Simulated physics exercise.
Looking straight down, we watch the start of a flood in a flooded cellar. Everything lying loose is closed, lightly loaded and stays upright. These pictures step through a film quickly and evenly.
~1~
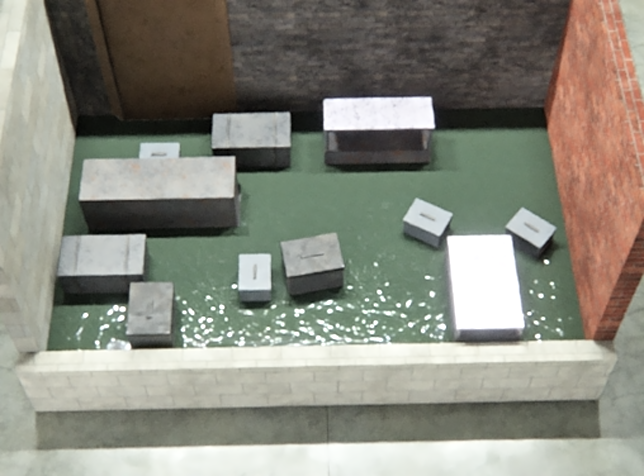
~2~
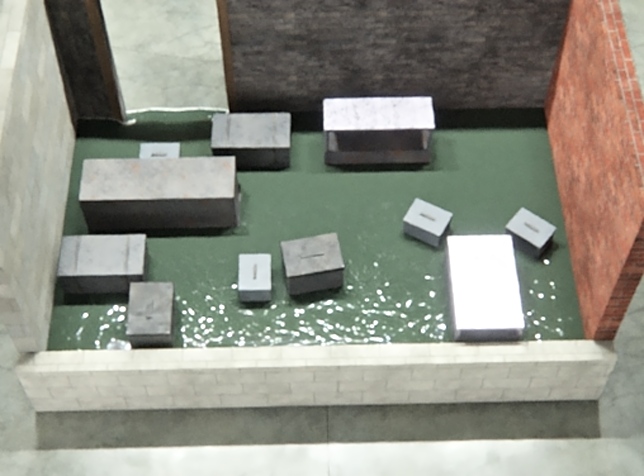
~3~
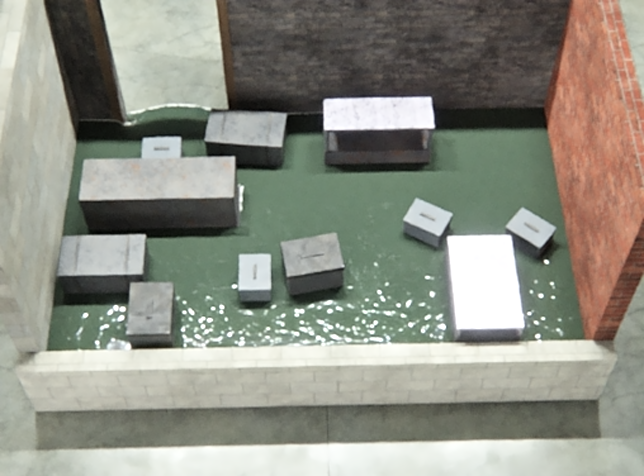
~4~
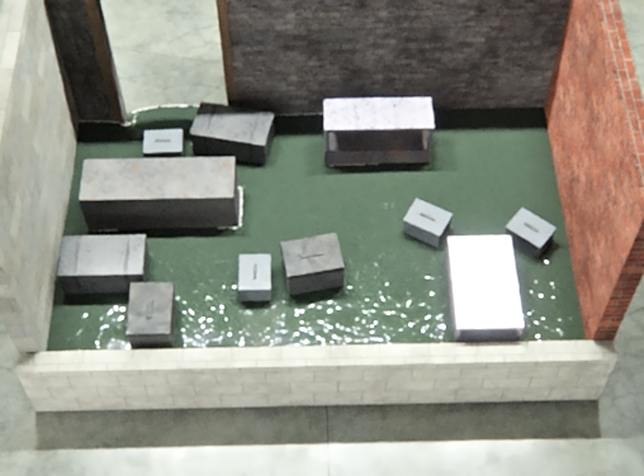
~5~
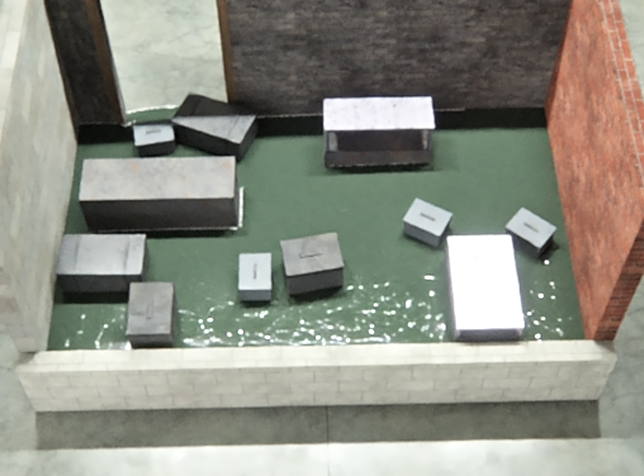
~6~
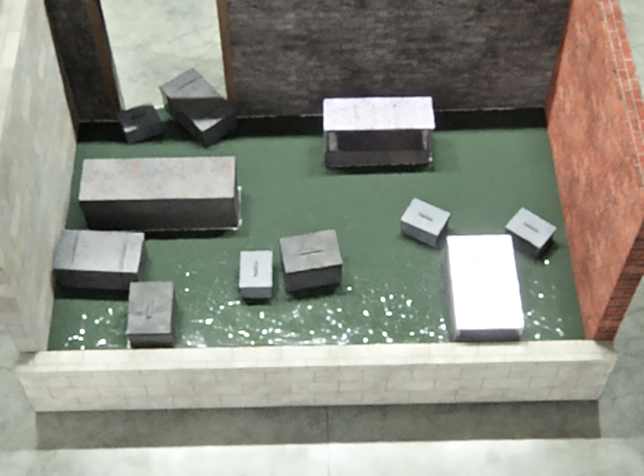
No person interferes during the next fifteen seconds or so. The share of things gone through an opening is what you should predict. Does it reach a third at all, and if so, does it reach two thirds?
Yes, but not two thirds.
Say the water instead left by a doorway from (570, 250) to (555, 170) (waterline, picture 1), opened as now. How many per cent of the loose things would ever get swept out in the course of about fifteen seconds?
Roughly 50 in a hundred.
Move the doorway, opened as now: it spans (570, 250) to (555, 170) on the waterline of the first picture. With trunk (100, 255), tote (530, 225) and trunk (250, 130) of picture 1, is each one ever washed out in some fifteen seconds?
Item one doesn't escape, item two gets away, item three doesn't escape.
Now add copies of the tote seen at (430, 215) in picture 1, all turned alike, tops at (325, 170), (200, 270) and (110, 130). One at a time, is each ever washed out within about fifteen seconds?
In sequence: Exits, never exits, exits.
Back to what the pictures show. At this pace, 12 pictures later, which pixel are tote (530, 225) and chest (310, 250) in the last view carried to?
About (489, 217) and (283, 199).
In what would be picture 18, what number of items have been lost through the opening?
By that point the tally is 2.
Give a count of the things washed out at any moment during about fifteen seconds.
So, 4 of them.
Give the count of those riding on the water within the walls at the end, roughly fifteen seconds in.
The answer is 4.
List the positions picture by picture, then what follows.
A trunk at (251, 130), afloat; a tote at (159, 154) floats; 0 of 8 have shifted, in the first picture.
A trunk at (251, 130), afloat; a tote at (159, 155), afloat; 0 of 8 have shifted, in the second picture.
A trunk at (246, 127) floats, close to its start; a tote at (162, 149), afloat, close to its start; 2 of 8 have shifted, in the third picture.
A trunk at (232, 123), afloat, close to its start; a tote at (163, 141), afloat, close to its start; 2 of 8 have shifted, in the fourth picture.
A trunk at (214, 117), afloat, a stride from its start; a tote at (154, 132) floats, a stride from its start; 2 of 8 have shifted, in the fifth picture.
A trunk at (198, 98), afloat, a stride from its start; a tote at (139, 116) floats, a stride from its start; 4 of 8 have shifted, in the sixth picture.
A moment on, 2 of 8 are out; 6 afloat.
Next, 2 of 8 are out; 6 afloat.
Later, 3 of 8 are out; 5 afloat.
In the end, 4 of 8 are out; 4 afloat.
